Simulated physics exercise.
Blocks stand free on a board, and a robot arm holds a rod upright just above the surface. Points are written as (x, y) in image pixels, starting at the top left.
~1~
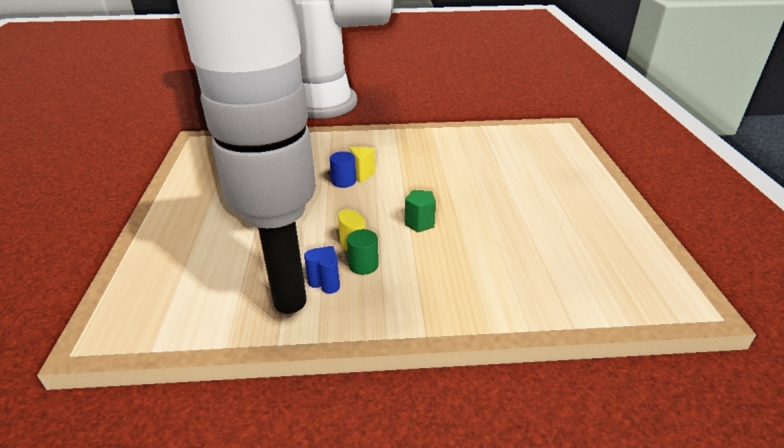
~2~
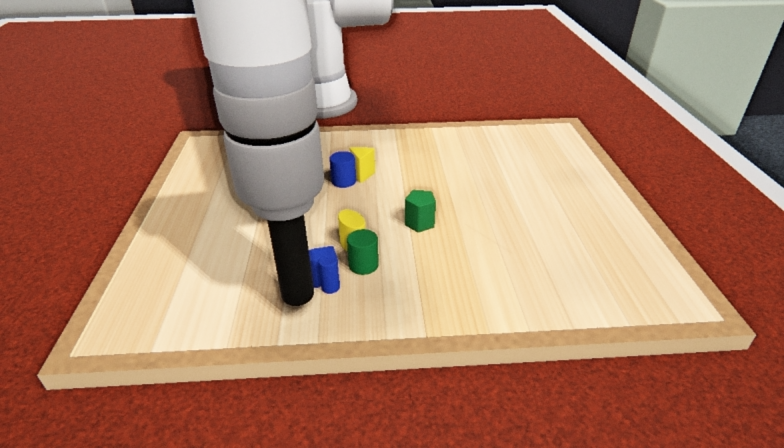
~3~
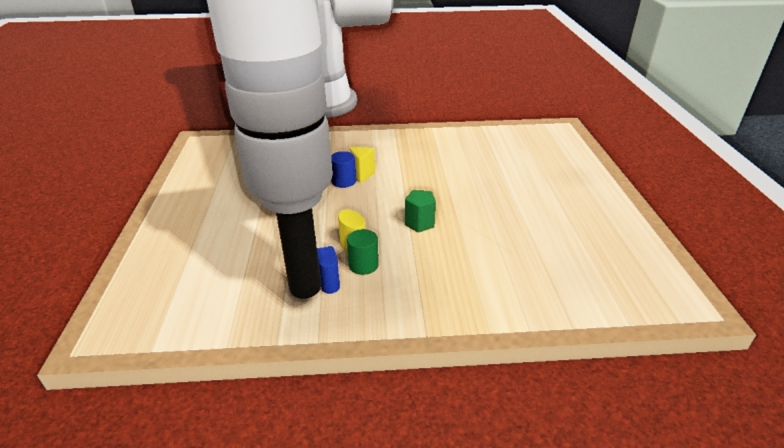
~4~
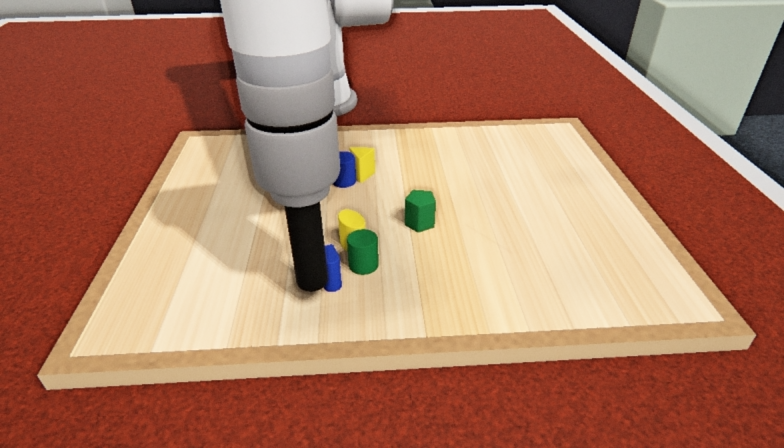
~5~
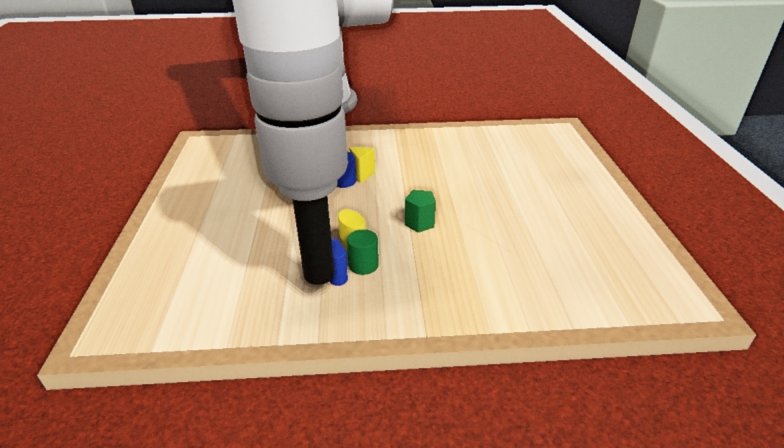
A robot arm moves a black rod right and slightly away, against a blue block.
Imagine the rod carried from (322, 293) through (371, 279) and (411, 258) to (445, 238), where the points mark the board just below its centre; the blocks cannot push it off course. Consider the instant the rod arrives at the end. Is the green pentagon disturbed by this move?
It stays put.
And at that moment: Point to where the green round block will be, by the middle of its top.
It will likely be found at (385, 222).
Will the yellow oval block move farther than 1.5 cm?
I'd say no.
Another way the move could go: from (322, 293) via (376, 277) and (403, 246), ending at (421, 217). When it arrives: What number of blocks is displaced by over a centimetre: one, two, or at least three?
Looking at the path, I think three or more of the blocks end up more than 1 cm away.
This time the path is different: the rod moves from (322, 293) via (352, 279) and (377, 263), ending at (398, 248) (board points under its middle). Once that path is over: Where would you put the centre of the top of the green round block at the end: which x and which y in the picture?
Its top middle will sit at (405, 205).
What follows on the original path. One third of the way, rod (372, 262); blue heart (349, 240), turned 55° anticlockwise; yellow oval block (354, 215), turned 30° anticlockwise; green round block (376, 228).
Two thirds of the way, rod (412, 242); blue heart (349, 240), turned 55° anticlockwise; yellow oval block (353, 214), turned 30° anticlockwise; green round block (385, 222).
At the end, rod (446, 222); blue heart (349, 240), turned 55° anticlockwise; yellow oval block (353, 214), turned 30° anticlockwise; green round block (385, 222); green pentagon in place.
